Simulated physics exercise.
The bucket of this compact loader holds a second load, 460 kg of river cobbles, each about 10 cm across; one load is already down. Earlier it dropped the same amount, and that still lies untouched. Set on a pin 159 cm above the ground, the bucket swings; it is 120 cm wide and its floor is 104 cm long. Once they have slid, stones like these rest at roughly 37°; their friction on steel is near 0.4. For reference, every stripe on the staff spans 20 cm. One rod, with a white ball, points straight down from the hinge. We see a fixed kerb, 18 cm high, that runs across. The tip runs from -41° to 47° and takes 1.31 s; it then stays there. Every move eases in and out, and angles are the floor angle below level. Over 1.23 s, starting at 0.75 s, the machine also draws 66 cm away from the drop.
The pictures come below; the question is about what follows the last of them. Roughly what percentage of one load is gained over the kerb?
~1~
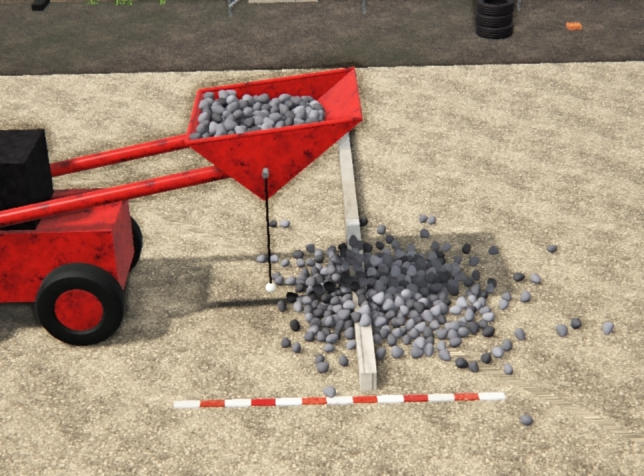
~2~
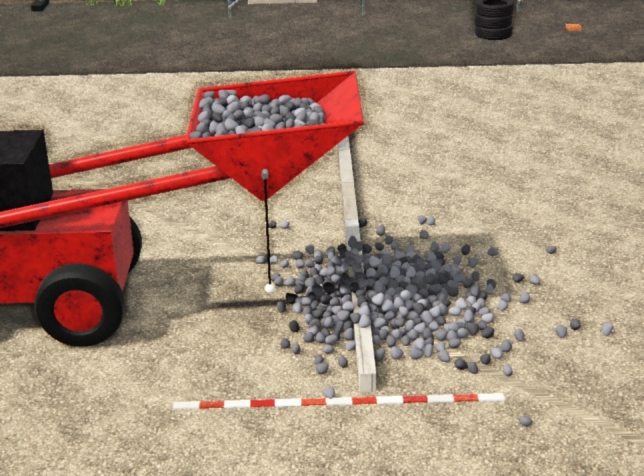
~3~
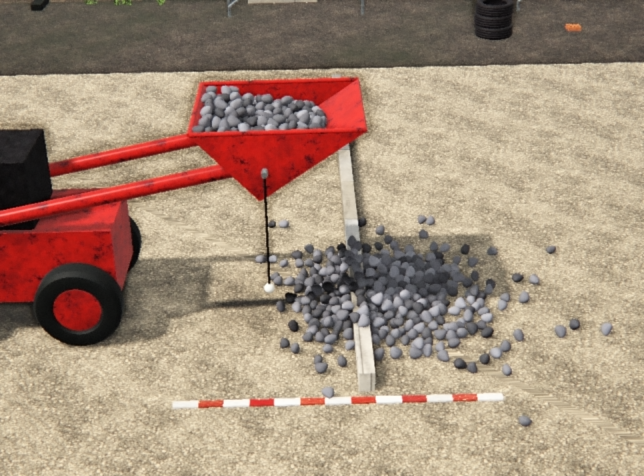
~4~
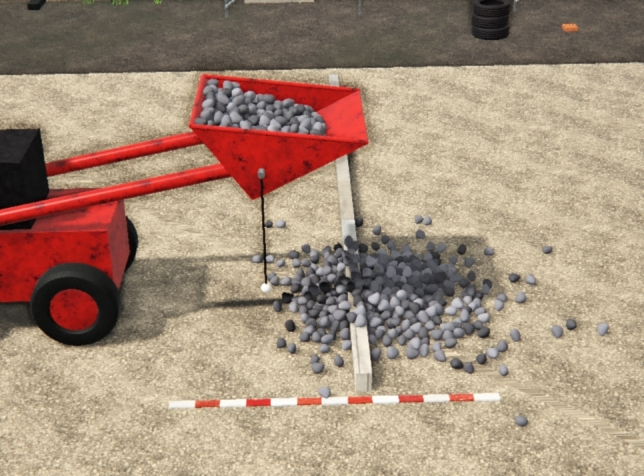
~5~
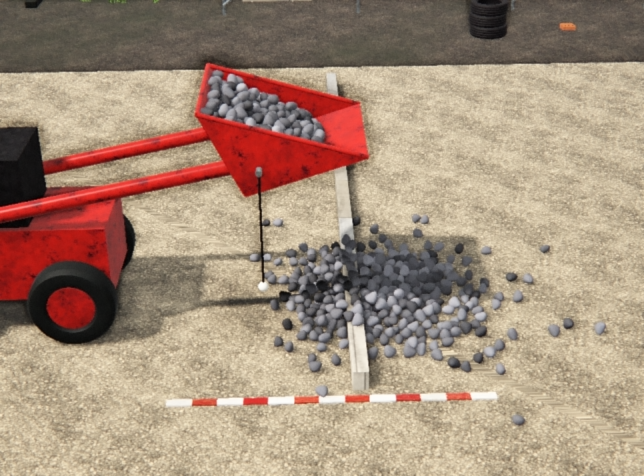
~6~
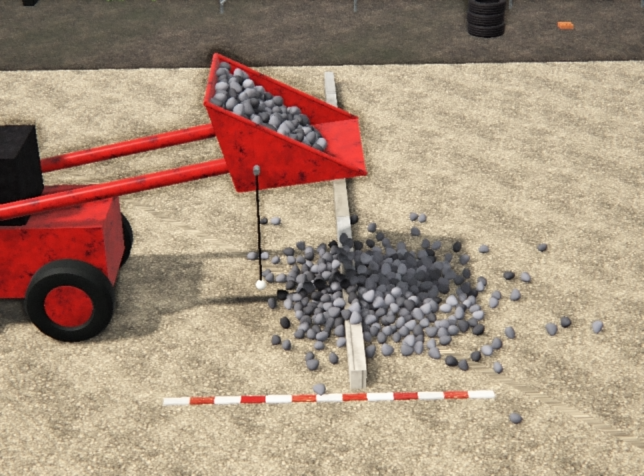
Roughly 20 per cent.
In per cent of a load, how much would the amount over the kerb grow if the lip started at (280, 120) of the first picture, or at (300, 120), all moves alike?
Close to 0 per cent, followed by close to 0 per cent.
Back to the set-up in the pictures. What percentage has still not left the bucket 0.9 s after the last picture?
About 20 percent is still in there.
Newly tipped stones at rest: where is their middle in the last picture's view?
They come to rest centred about (312, 289).
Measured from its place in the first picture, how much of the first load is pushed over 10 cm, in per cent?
Roughly 15 % of them.
Then, 0.4 s after the last picture the floor is at 33°; in per cent of one load, 99 in the bucket, 35 on this side of the kerb, 66 over the kerb; the foremost stones are at (535, 288).
Then, 0.9 s after the last picture the floor is at 47°; in per cent of one load, 18 in the bucket, 106 on this side of the kerb, 76 over the kerb; the foremost stones are at (535, 288).
Then, 1.9 s after the last picture the floor is at 47°; in per cent of one load, 0 in the bucket, 113 on this side of the kerb, 87 over the kerb; the foremost stones are at (535, 288).
Then, 4.7 s after the last picture the floor is at 47°; in per cent of one load, 0 in the bucket, 113 on this side of the kerb, 87 over the kerb; the foremost stones are at (535, 288). Net gain over the kerb, 20.
